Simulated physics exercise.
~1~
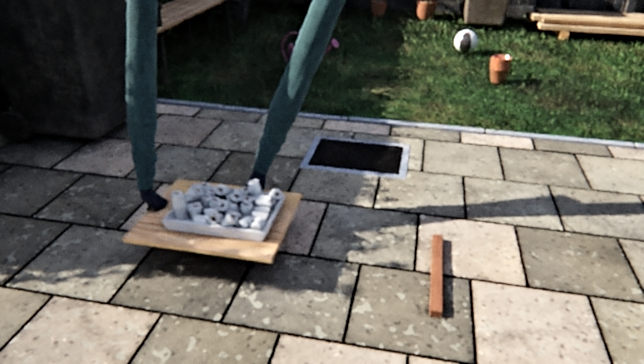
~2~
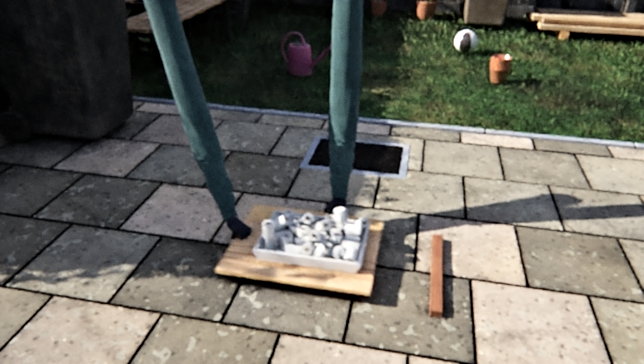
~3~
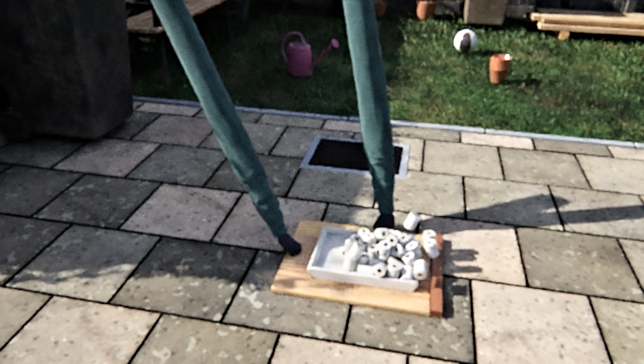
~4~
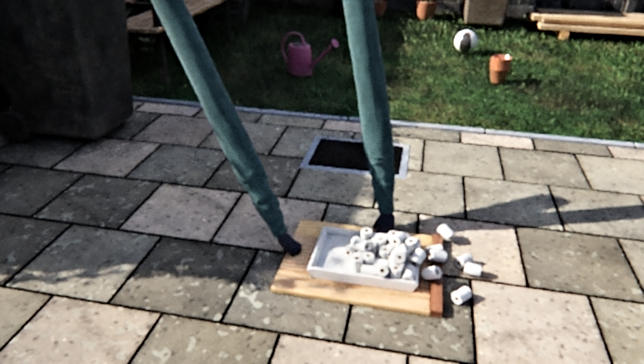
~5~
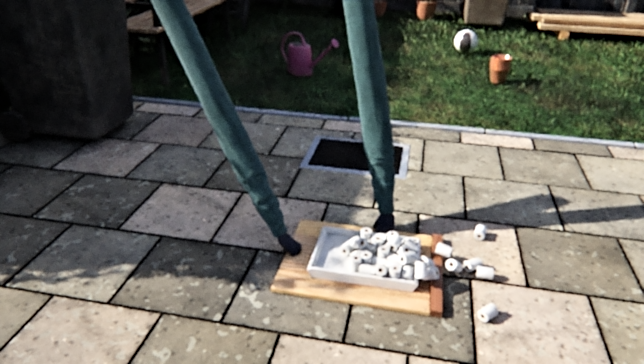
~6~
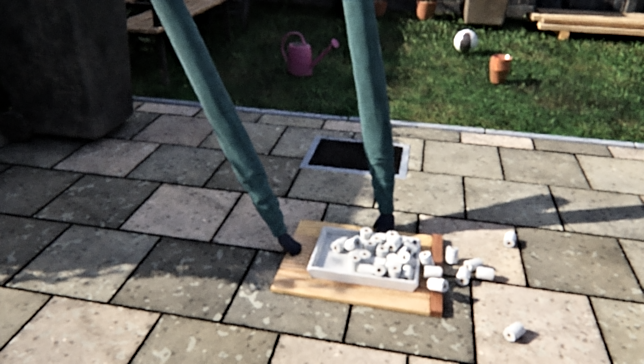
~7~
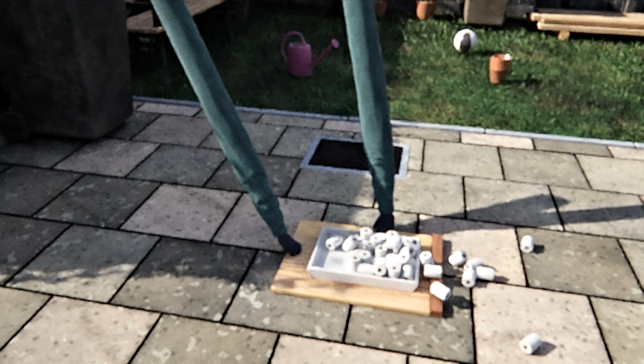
The video shows two green arm-like limbs sliding a wooden board with a white tote of small white rolls rightward across a paved patio until it meets a reddish-brown strip, where several rolls spill over the right side and scatter on the paving while most stay inside.
